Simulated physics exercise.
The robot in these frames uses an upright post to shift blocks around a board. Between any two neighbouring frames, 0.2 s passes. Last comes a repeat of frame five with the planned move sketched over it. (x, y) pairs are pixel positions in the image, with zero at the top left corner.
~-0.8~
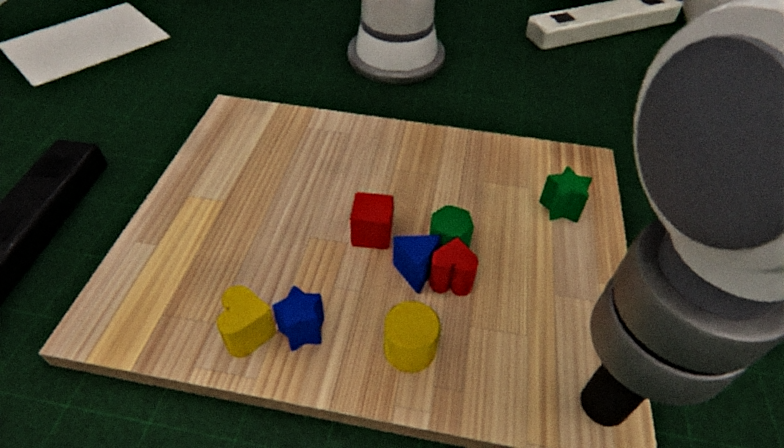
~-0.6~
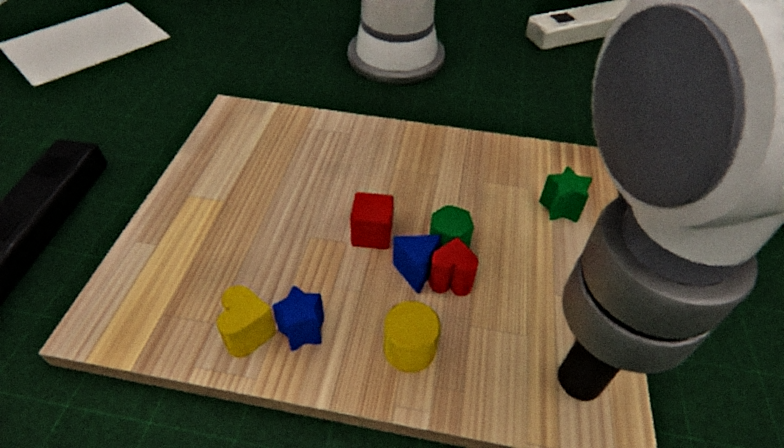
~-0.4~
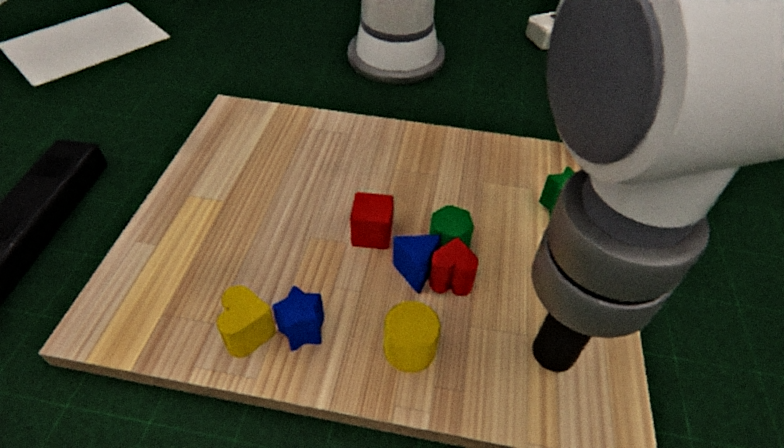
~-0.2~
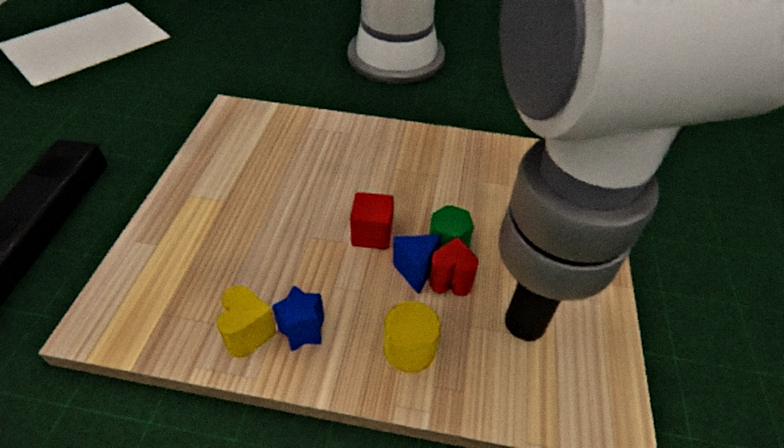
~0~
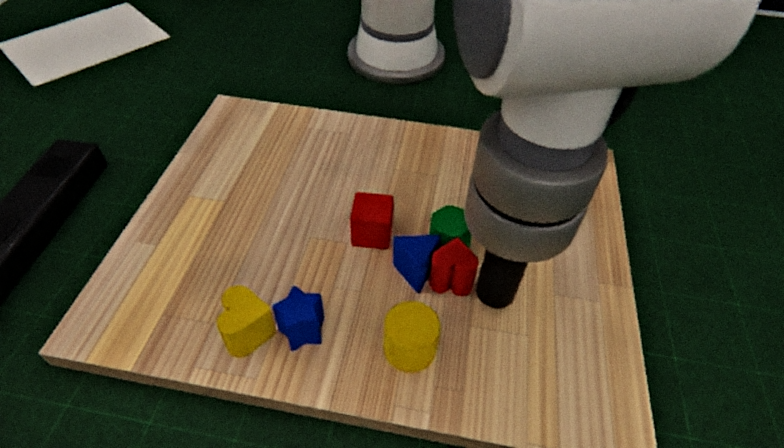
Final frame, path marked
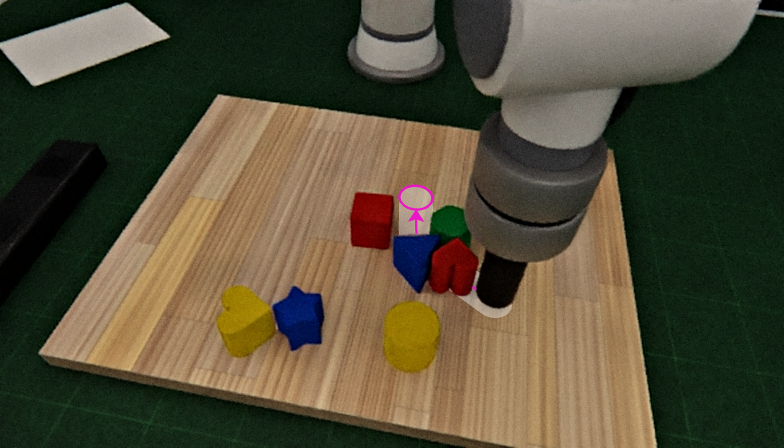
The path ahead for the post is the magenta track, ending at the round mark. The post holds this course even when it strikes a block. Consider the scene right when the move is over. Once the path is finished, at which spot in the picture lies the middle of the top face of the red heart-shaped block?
It is going to be at (385, 223).
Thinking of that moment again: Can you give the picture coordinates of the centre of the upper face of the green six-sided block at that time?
It will likely be found at (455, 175).
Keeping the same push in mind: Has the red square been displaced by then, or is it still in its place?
By the time the path is finished, it has moved at least a centimetre.
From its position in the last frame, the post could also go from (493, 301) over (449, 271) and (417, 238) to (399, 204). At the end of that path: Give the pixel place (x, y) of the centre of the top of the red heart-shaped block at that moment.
Its top middle: (385, 219).
Drawn move, from (493, 301) through (448, 269) and (417, 235) to (416, 197).
The first path, step by step. One third of the way, post at (449, 260); blue triangular block at (376, 236); green six-sided block at (448, 212), turned 15° clockwise; red heart-shaped block at (410, 236), turned 30° anticlockwise.
Two thirds of the way, post at (418, 225); red square at (358, 202), turned 35° clockwise; blue triangular block at (356, 241), turned 45° anticlockwise; green six-sided block at (443, 188), turned 85° clockwise; red heart-shaped block at (385, 223), turned 90° anticlockwise.
At the end, post at (417, 188); red square at (358, 202), turned 35° clockwise; blue triangular block at (356, 241), turned 45° anticlockwise; green six-sided block at (455, 175), turned 125° clockwise; red heart-shaped block at (385, 223), turned 90° anticlockwise.
